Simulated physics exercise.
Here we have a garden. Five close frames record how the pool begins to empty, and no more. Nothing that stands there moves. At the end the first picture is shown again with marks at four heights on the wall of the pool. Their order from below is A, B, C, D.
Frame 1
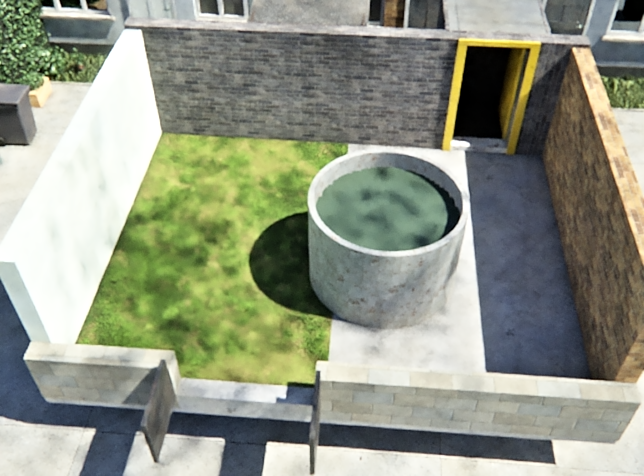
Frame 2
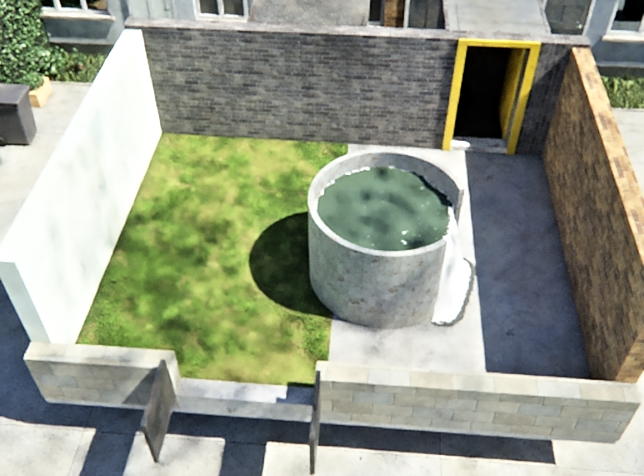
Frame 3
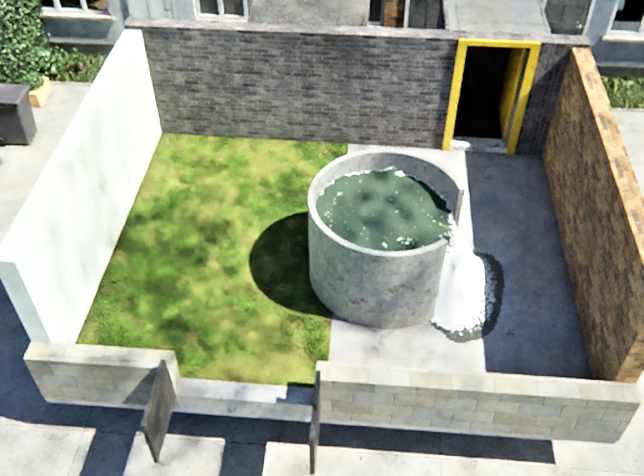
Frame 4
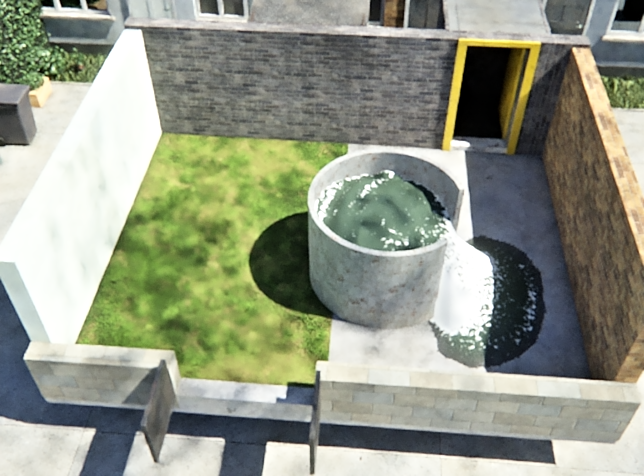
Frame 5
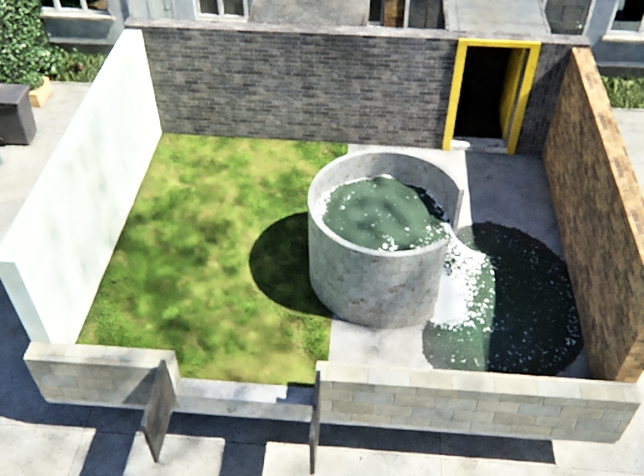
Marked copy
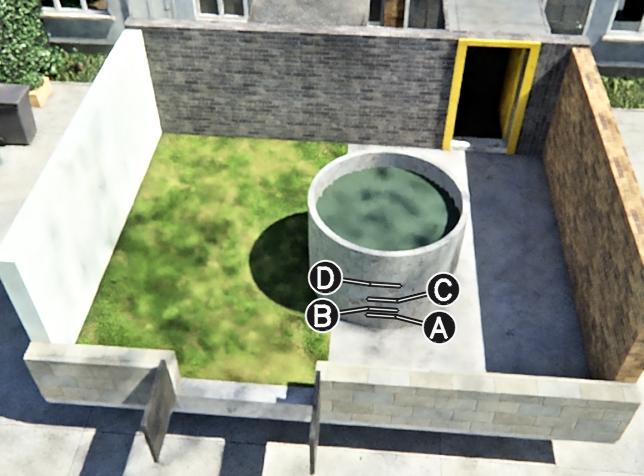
Walled garden with a round concrete pool, water pouring from its right side and spreading in a dark patch across the paving.
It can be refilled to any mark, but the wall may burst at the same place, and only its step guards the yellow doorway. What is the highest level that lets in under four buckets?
Choose C.
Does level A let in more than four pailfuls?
No, that is safe.
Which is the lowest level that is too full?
Level D.
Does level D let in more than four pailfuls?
Yes, that goes wrong.
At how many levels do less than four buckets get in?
Three of them.
On the marked copy, A at (381, 315); B at (382, 309); C at (383, 299); D at (384, 285); from the bottom up A, B, C, D.
For level A, nothing gets over.
For level B, nothing gets over.
For level C, a bucket or two gets in.
For level D, about 10 bucketfuls get in.
